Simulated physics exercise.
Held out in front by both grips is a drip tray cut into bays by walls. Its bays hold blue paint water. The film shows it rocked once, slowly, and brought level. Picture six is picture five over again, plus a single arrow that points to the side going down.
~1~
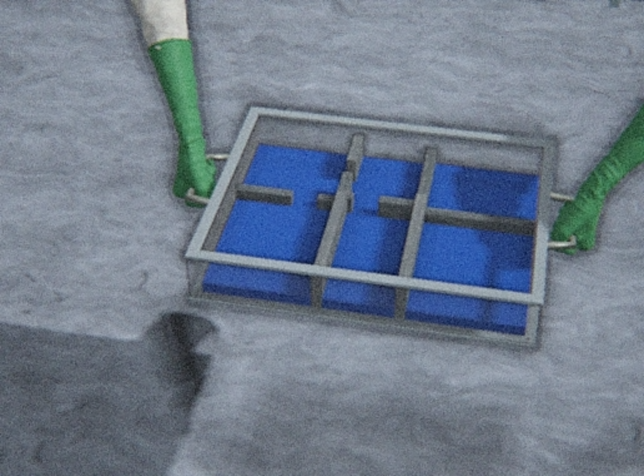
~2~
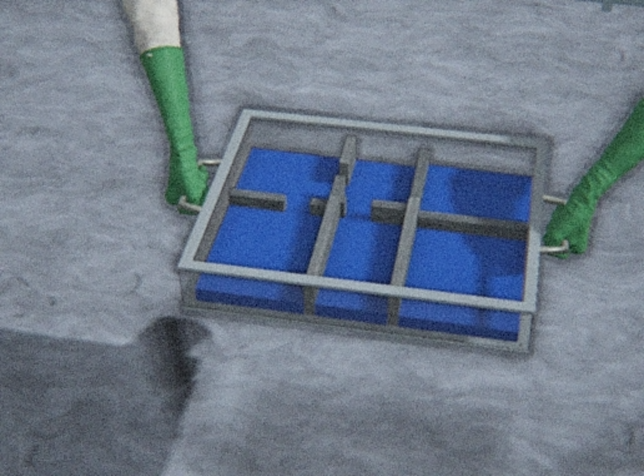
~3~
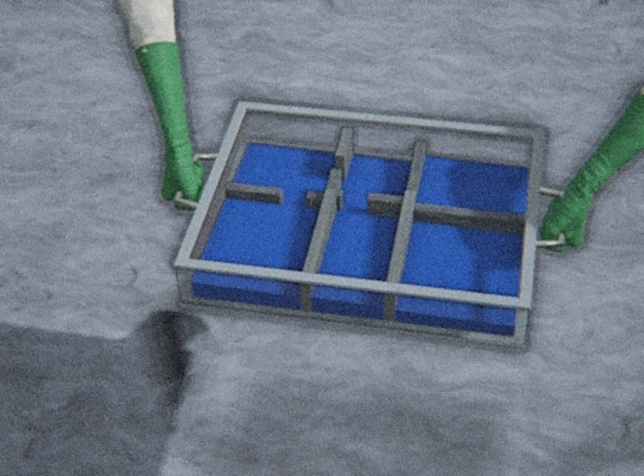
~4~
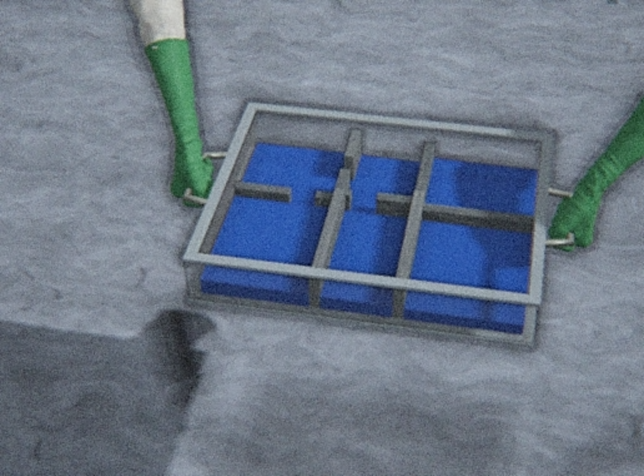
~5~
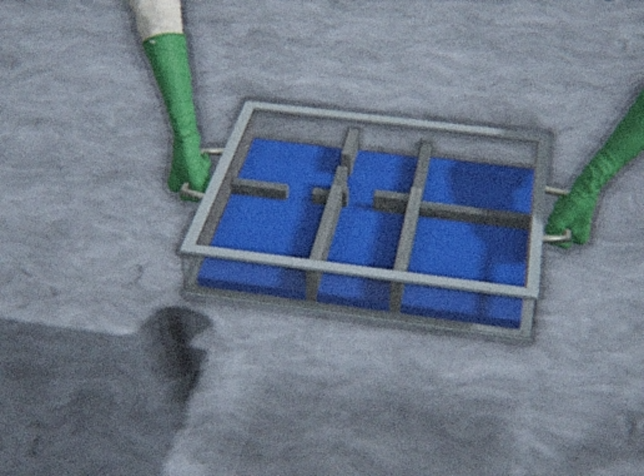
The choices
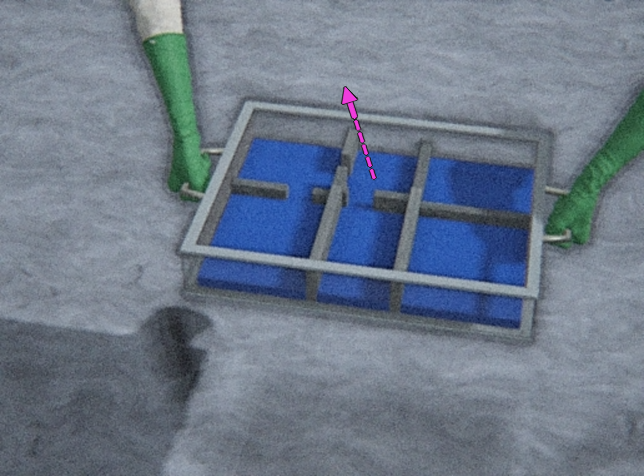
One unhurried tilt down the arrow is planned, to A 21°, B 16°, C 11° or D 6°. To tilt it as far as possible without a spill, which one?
The answer is tilt B.
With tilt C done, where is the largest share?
It is the back left one.
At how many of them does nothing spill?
Three.
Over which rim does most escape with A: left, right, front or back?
Over the back one.
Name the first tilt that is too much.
It is A.
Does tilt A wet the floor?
Yes, that goes wrong.
The arrow ends at (346, 92).
For tilt A, about 7 % goes over the rim.
For tilt B, nothing spills; the back left bay holds the most.
For tilt C, nothing spills; the back left bay holds the most.
For tilt D, nothing spills; the back left bay holds the most.
